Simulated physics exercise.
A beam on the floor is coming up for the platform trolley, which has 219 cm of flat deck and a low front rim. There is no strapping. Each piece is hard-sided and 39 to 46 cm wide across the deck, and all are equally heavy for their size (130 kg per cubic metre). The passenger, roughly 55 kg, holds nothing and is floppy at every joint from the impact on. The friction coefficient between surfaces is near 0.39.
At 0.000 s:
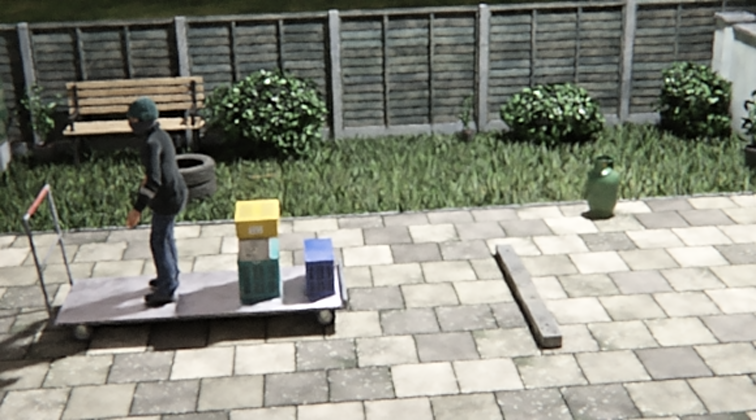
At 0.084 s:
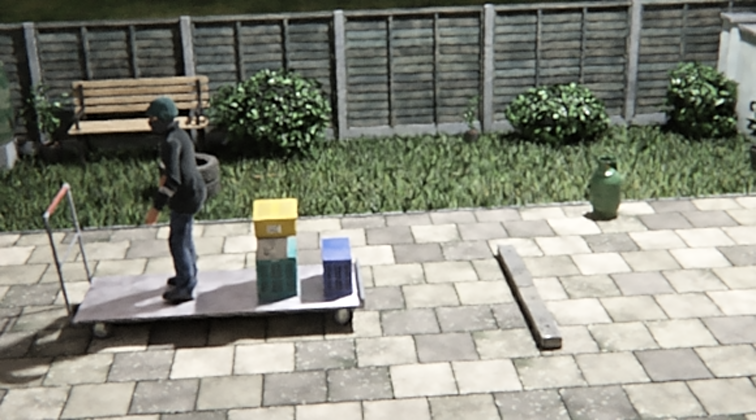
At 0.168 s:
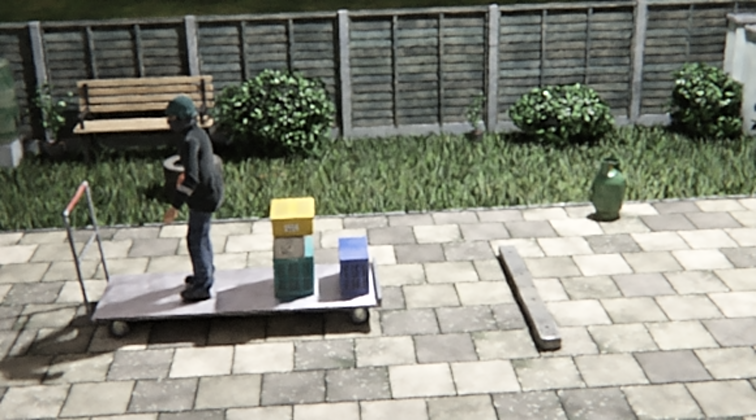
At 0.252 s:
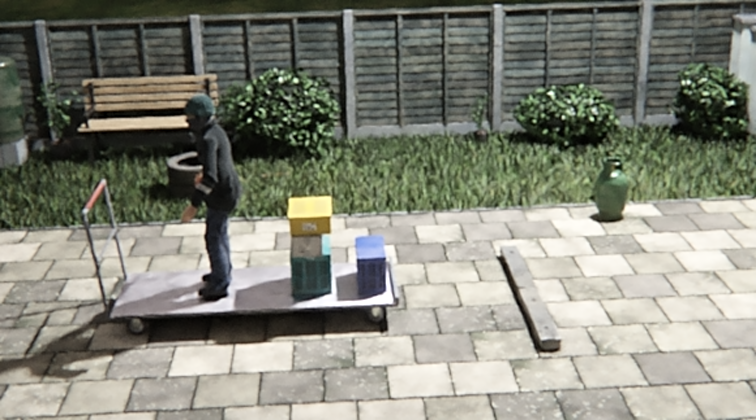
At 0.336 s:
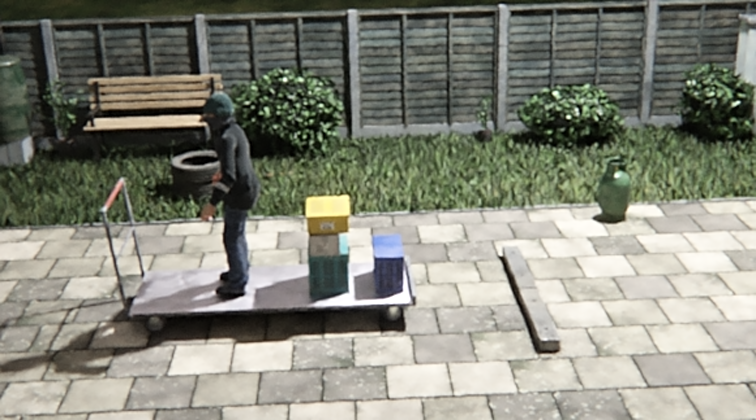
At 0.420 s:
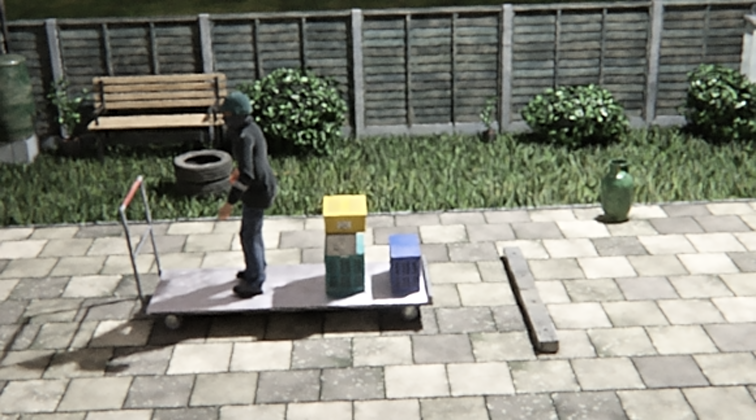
On a paved yard, a platform trolley carrying a standing person and stacked crates rolls right.
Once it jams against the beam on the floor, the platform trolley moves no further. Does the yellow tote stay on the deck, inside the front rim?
No, it is thrown over the rim.
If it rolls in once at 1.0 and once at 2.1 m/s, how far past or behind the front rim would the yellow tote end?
First try: About 40 cm behind; second try: About 120 cm past.
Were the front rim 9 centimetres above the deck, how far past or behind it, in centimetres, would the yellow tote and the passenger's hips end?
Yellow 30 behind, hips 80 behind.
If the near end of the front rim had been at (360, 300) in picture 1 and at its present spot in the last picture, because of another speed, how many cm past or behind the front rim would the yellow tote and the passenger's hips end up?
Then yellow 30 behind, hips 80 behind.
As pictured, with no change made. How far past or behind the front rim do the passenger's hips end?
Some 80 cm behind it.
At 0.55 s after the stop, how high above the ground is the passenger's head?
Height: Approx. 80 cm above ground.
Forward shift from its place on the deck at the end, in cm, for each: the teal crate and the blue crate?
Forward shift, cm - teal: 25; blue: 10.
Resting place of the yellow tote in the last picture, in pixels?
Roughly pixel (610, 286).
The wheels strike at 0.94 s.
After 1.19 s the yellow tote is 35 cm behind the rim, tilted 0°, near (488, 209) in the last picture's view.
After 1.49 s the yellow tote is 22 cm behind the rim, tilted 10°, near (504, 209) in the last picture's view.
After 1.94 s the yellow tote is 15 cm behind the rim, tilted 30°, near (514, 212) in the last picture's view.
When all is still (3.3 s), past the rim, yellow tote; behind it, white carton, teal crate, blue crate and the passenger's hips.
